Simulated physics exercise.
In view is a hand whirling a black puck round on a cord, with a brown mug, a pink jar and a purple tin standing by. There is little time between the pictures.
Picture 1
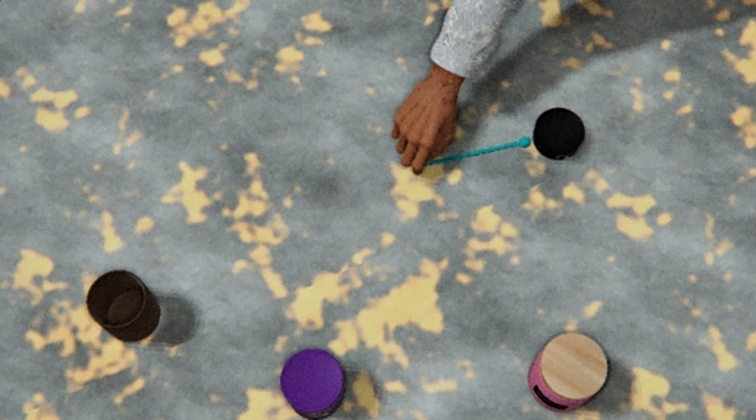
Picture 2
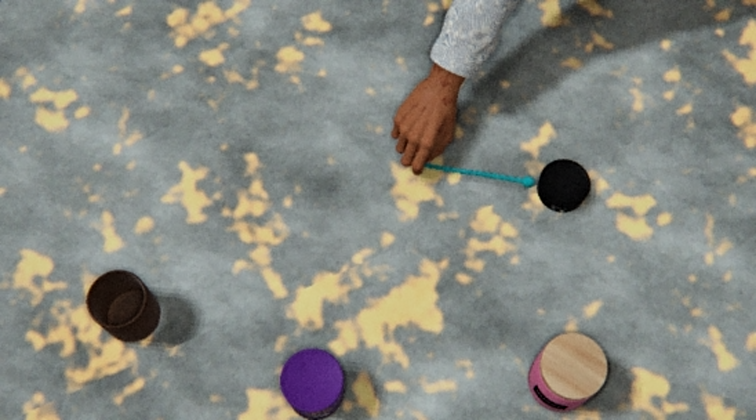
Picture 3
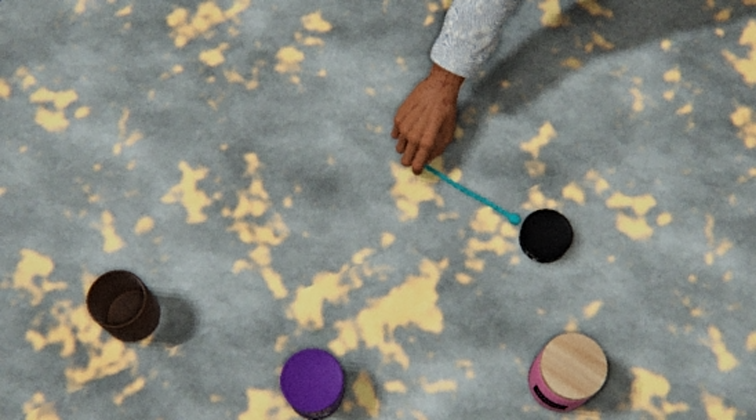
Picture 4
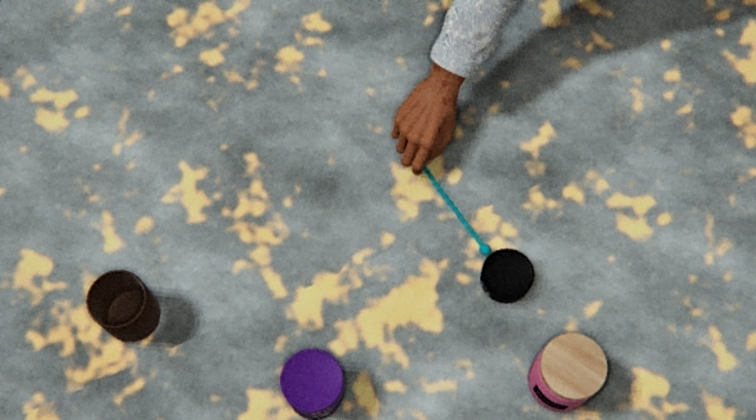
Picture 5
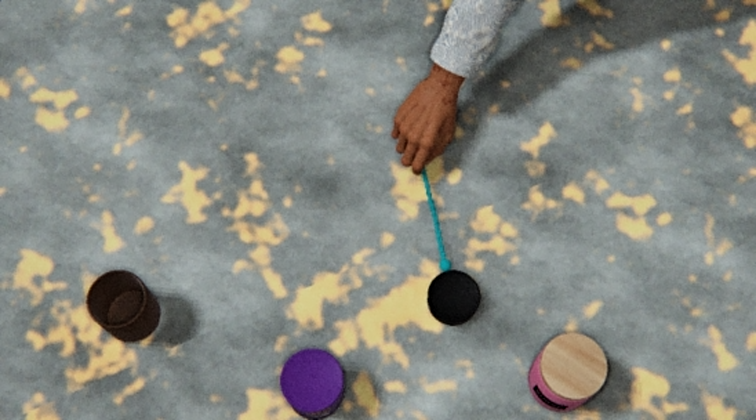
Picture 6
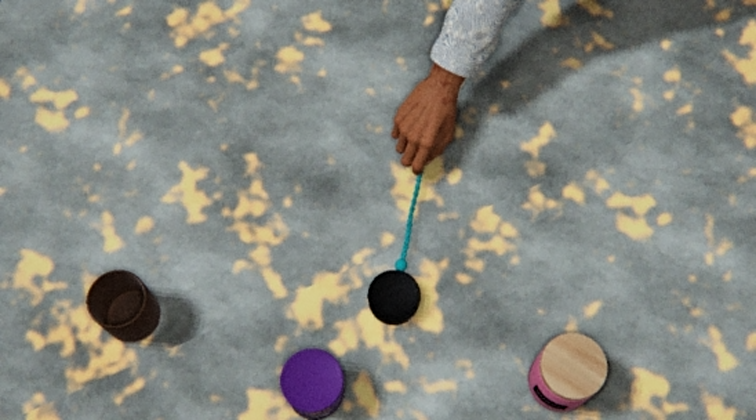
The footage shows a hand holding a teal cord and swinging a black puck clockwise, from the right side down and around to below the hand, while a brown mug, a purple tin and a pink jar stay still.
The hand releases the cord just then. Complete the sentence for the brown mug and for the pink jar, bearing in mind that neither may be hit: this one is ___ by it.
The brown mug is not hit by it; the pink jar is not hit by it.
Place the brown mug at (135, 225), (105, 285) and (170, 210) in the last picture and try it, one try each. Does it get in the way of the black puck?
Okay, first spot it gets reached, second spot it goes free, third spot it gets reached.
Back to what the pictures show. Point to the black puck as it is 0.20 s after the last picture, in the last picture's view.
Approx. position: (153, 214).
Then, 0.08 s after the last picture, puck near (286, 261).
Then, 0.20 s after the last picture, puck near (153, 214).
At rest, puck off the table. The brown mug stays untouched and the pink jar remains clear.
